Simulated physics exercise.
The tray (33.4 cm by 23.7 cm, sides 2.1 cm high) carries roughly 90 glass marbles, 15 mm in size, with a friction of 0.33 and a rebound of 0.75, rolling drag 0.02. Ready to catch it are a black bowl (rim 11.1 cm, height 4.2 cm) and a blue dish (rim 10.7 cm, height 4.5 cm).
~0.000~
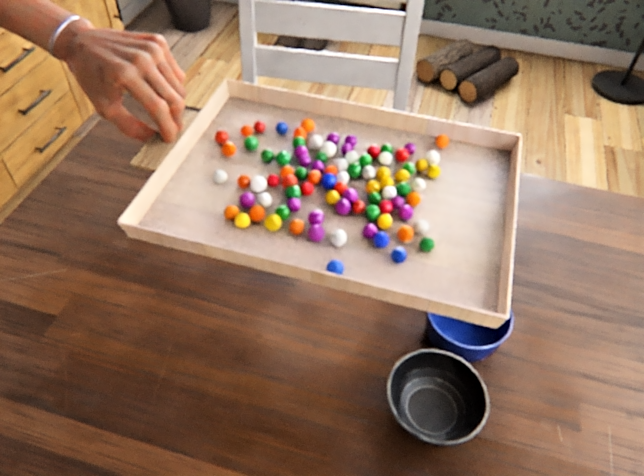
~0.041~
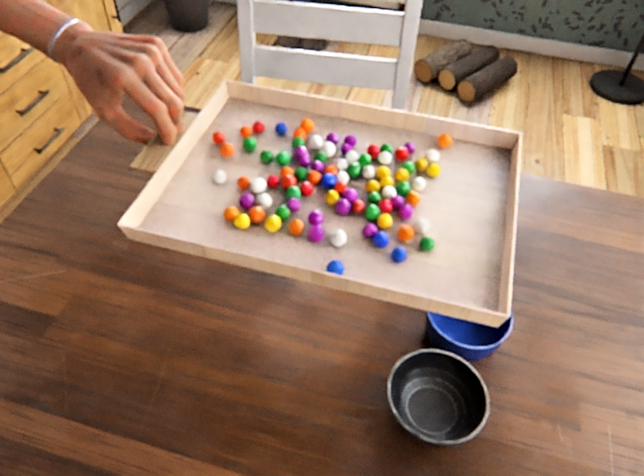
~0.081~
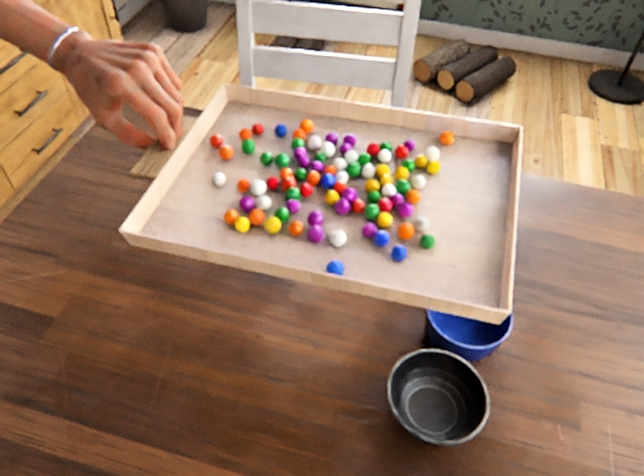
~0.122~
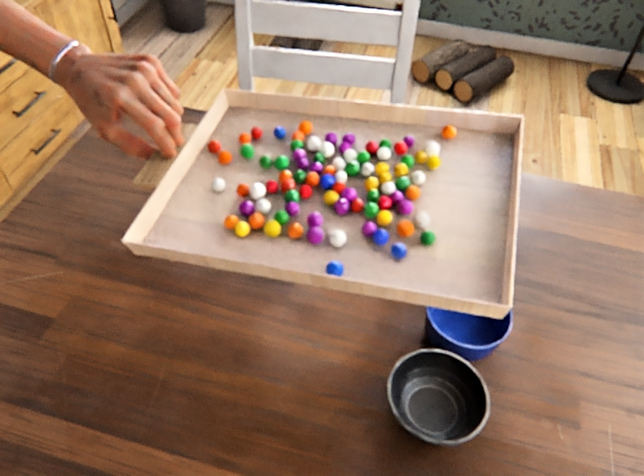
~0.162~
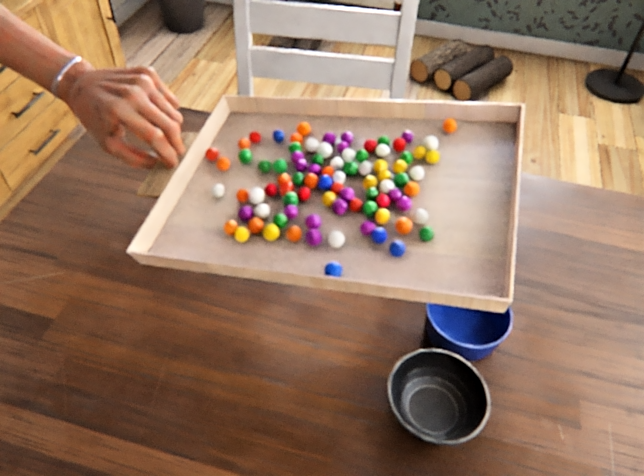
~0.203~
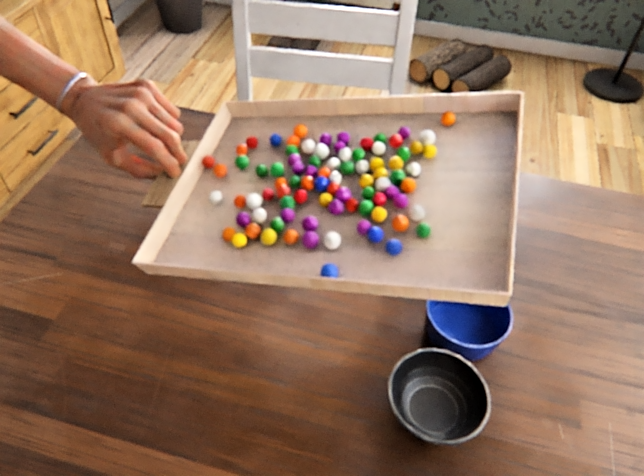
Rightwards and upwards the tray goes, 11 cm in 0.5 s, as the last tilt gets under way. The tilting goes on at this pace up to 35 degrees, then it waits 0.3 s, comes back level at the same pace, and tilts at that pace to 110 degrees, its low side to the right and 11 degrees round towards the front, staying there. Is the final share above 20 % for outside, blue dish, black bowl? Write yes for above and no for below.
Outside everything: Yes, blue dish: No, black bowl: No.
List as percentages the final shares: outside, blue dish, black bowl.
In per cent: Outside 85, blue dish 5 and black bowl 10.
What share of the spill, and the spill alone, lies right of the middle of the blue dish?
Roughly 80 per cent.
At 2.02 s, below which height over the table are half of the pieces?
That height is around 4 cm above the table.
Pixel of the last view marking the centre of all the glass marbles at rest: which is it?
Near pixel (472, 400).
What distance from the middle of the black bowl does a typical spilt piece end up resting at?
About 48 centimetres.
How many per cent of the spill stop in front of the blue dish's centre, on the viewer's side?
Around 70 percent.
After 0.90 s, tilt 26 degrees; tray 95 %; middle of all pieces on or above the table near (210, 232).
Then, at 1.48 s, tilt 22 degrees; tray 95 %, outside 5 %; middle of all pieces on or above the table near (254, 165).
After 2.02 s, tilt 78 degrees; tray 25 %, outside 45 %, in the air 25 %; middle of all pieces on or above the table near (507, 371).
After 2.53 s, tilt 110 degrees; blue dish 5 %, black bowl 10 %, outside 85 %; middle of all pieces on or above the table near (555, 404).
At rest (4.4 s), blue dish 5 %, black bowl 10 %, tray 0 %, outside 85 %.
